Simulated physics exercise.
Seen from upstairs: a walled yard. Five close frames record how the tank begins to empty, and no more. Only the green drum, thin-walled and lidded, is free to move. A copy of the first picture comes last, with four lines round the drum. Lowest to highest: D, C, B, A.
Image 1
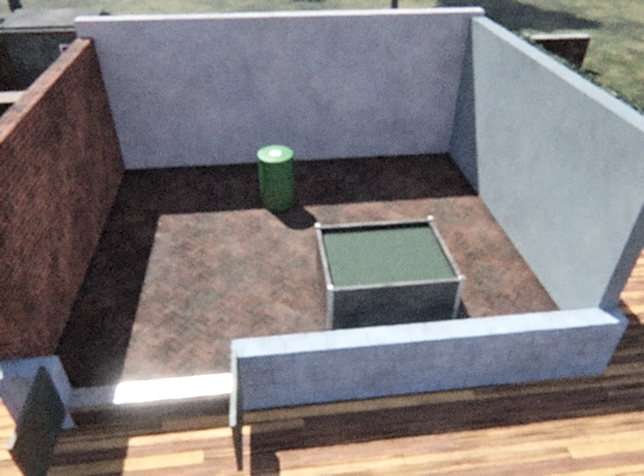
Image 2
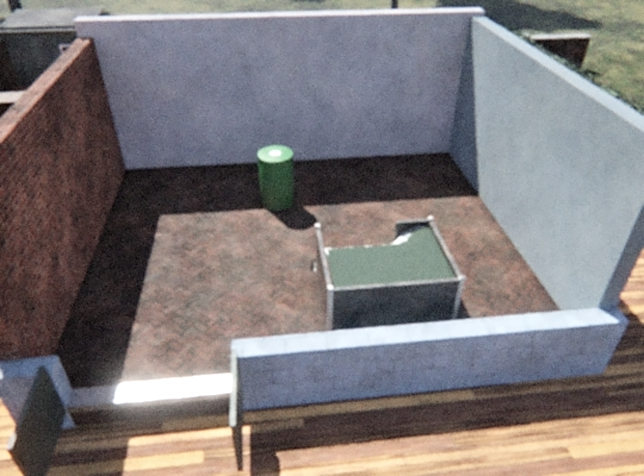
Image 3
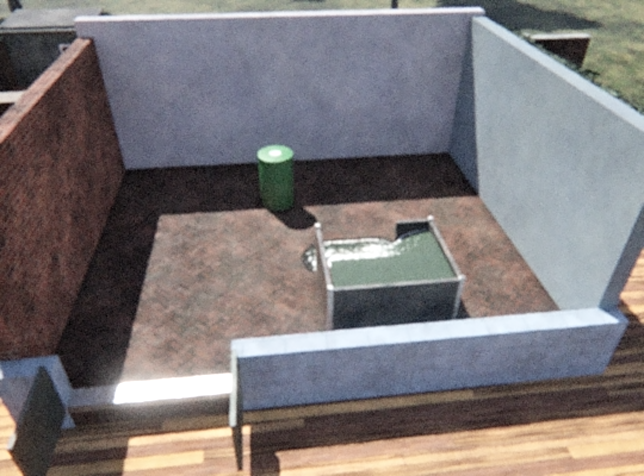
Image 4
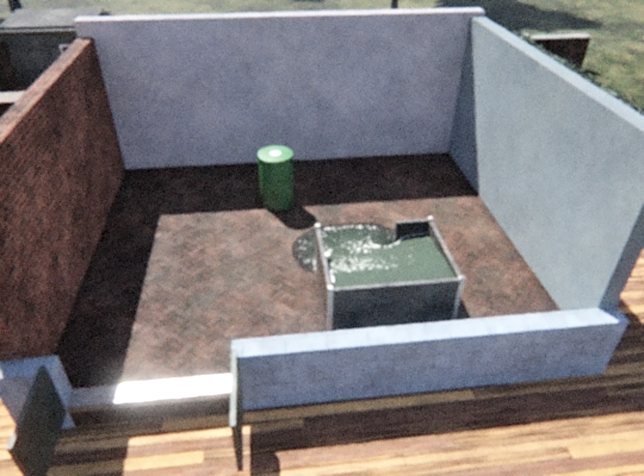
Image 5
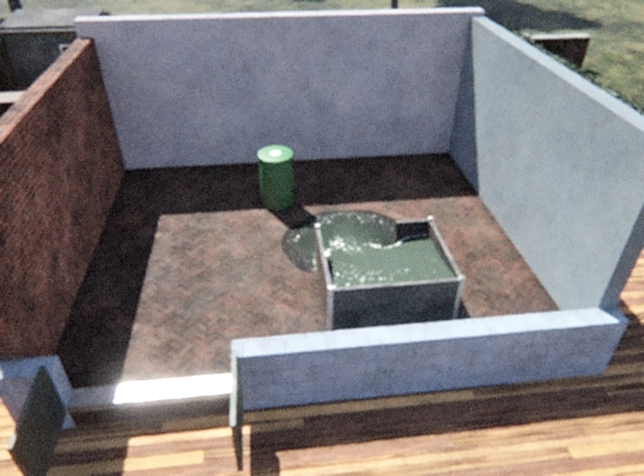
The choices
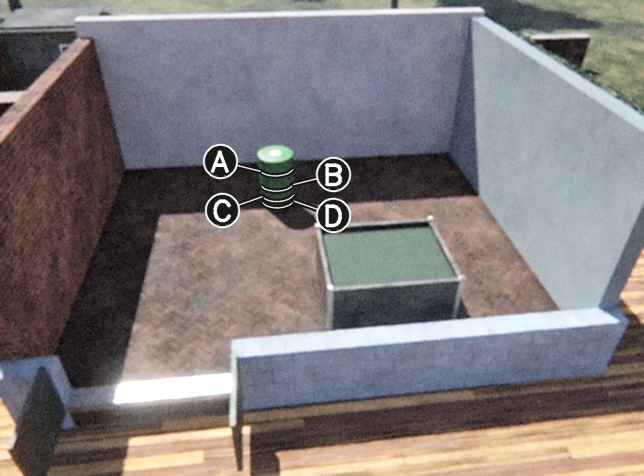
To begin with, a full tank of dark green water stands in a walled, brick-paved yard near a lidded green drum. Water then pours out over the tank's far and left sides, and a glistening puddle widens across the paving behind and left of it, while the drum stays where it is.
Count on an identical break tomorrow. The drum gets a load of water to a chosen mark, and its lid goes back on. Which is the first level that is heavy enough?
Level B just does it.
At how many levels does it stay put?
Two of them.
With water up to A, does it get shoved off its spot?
No.
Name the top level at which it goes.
Level C.
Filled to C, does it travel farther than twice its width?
No, it does not.
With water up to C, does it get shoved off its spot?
Yes, it does.
On the marked copy, A at (277, 175); B at (278, 191); C at (278, 201); D at (278, 207); from the bottom up D, C, B, A.
For level A, it does not move.
For level B, it does not move.
For level C, it is pushed about half its own width away.
For level D, it is pushed about 4 times its own width away.
